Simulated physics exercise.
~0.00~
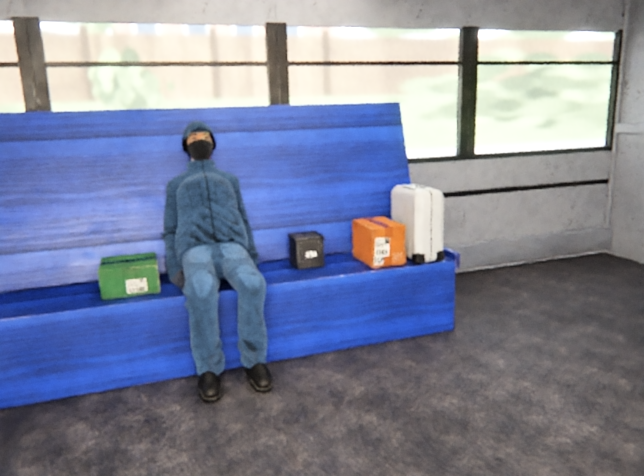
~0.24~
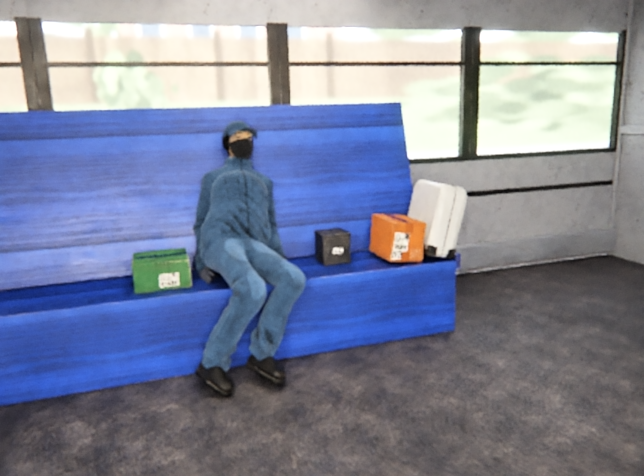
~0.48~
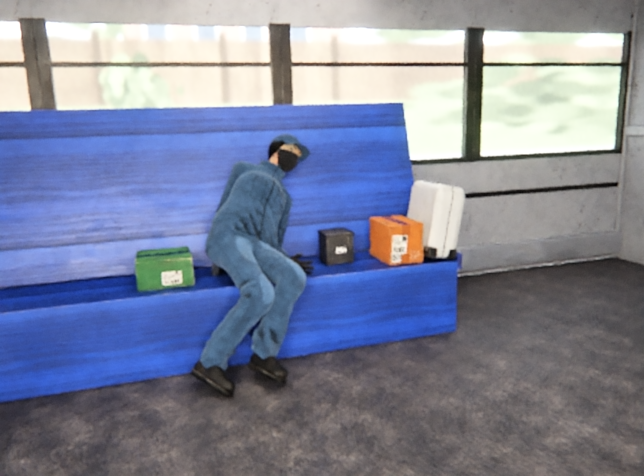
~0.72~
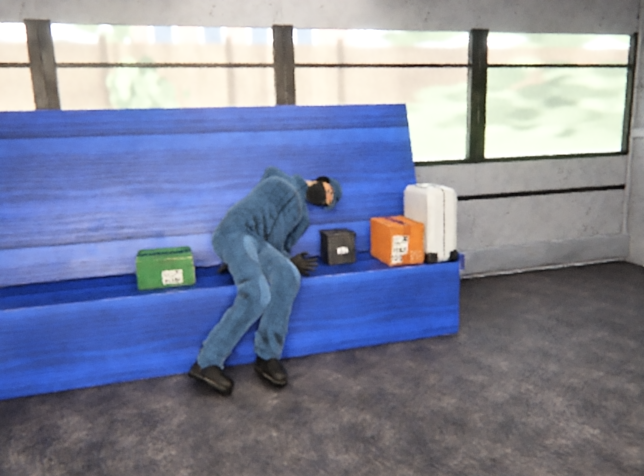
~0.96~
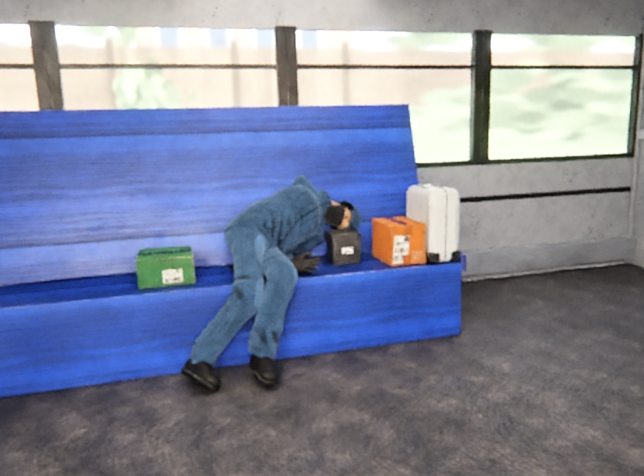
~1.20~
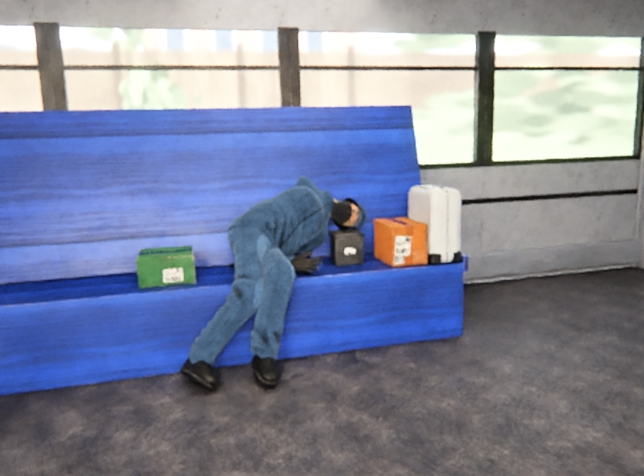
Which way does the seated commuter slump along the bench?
The commuter slumps to the right, toward the black tub and the other luggage at that end of the bench.
